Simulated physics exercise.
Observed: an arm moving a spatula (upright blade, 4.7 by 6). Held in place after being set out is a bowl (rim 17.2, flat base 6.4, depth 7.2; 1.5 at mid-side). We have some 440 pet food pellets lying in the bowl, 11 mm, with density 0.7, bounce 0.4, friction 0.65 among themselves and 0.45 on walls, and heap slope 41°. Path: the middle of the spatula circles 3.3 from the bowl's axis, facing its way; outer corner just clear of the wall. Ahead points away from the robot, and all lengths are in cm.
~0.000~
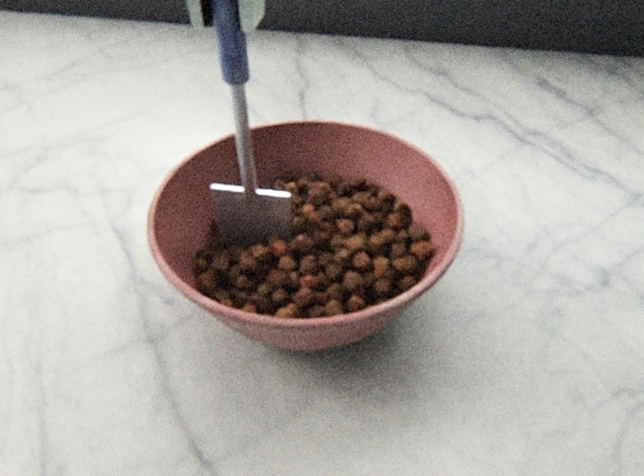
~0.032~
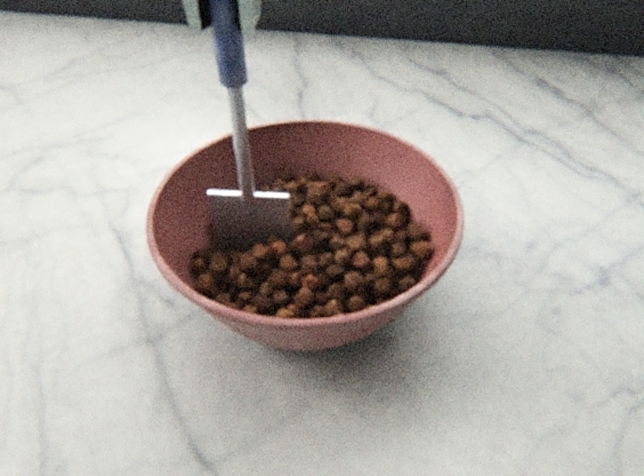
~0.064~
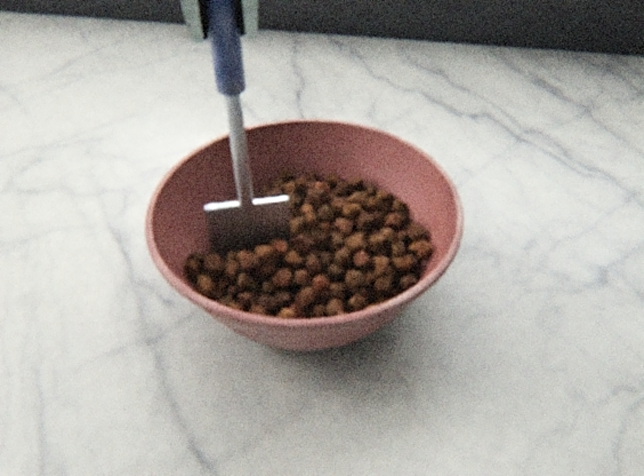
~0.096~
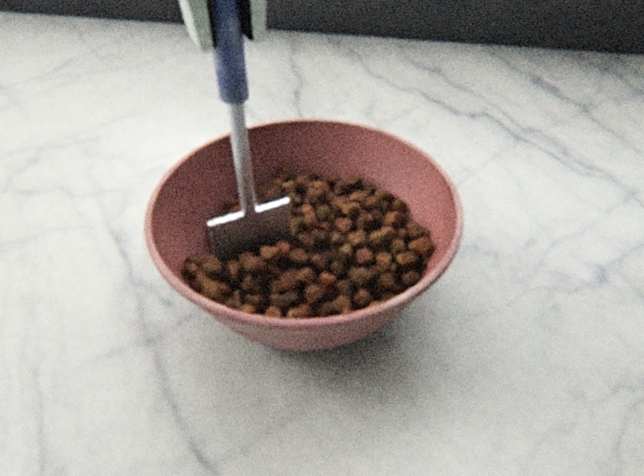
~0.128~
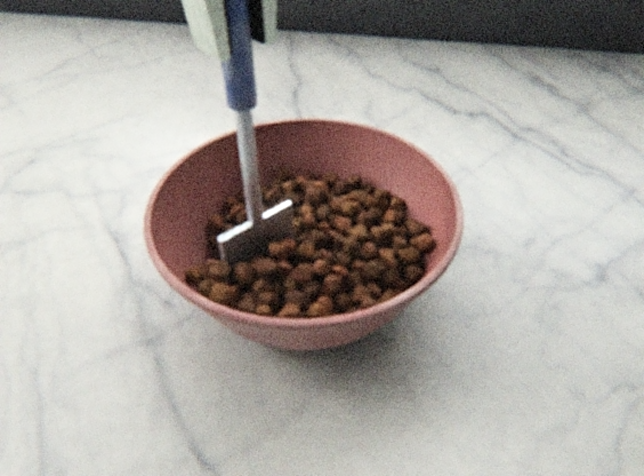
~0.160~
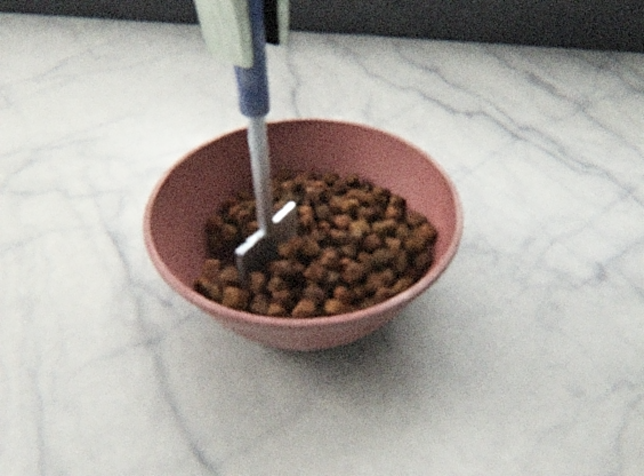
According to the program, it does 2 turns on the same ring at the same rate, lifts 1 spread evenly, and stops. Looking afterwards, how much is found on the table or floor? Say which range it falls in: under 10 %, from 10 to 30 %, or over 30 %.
It falls from 10 to 30 %.
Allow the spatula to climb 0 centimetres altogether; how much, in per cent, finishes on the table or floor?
That works out to some 25 per cent.
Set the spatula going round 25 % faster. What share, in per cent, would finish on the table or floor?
That would be some 25 percent.
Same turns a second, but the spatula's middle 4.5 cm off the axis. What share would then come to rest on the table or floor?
Near 20 %.
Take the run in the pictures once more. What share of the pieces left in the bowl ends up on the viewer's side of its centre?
Estimate: Some 60 %.
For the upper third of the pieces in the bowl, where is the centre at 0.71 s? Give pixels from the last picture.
The top third is centred near (214, 197) in the last picture.
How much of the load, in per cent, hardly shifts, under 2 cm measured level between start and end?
About 5 %.
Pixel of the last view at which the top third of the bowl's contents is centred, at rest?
Estimated centre: (230, 258).
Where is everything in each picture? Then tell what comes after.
In the first frame, spatula neck at (248, 169), 0° round; upper third of the load around (324, 243), from x 200 to 425, top at y 175; 444 in the bowl.
In the second frame, spatula neck at (245, 173), 6° round; upper third of the load around (320, 246), from x 200 to 425, top at y 175.
In the third frame, spatula neck at (244, 181), 21° round; upper third of the load around (316, 250), from x 190 to 425, top at y 175.
In the fourth frame, spatula neck at (247, 190), 36° round; upper third of the load around (313, 256), from x 190 to 425, top at y 175.
In the fifth frame, spatula neck at (254, 199), 51° round; upper third of the load around (320, 260), from x 195 to 425, top at y 175.
In the sixth frame, spatula neck at (265, 205), 66° round; upper third of the load around (330, 260), from x 200 to 430, top at y 175; 444 in the bowl.
After 0.71 s, 324° round, highest piece 10 above the table; 410 in the bowl, 29 on the table or floor, 5 in flight or on the tool.
After 1.26 s, 222° round, highest piece 9 above the table; 367 in the bowl, 74 on the table or floor, 3 in flight or on the tool.
After 1.74 s, 0° round, highest piece 8 above the table; 352 in the bowl, 92 on the table or floor.
After 2.44 s, 0° round, highest piece 8 above the table; 352 in the bowl, 92 on the table or floor.
At rest, 352 in the bowl, 92 on the table or floor. That is 21 % on the table or floor.
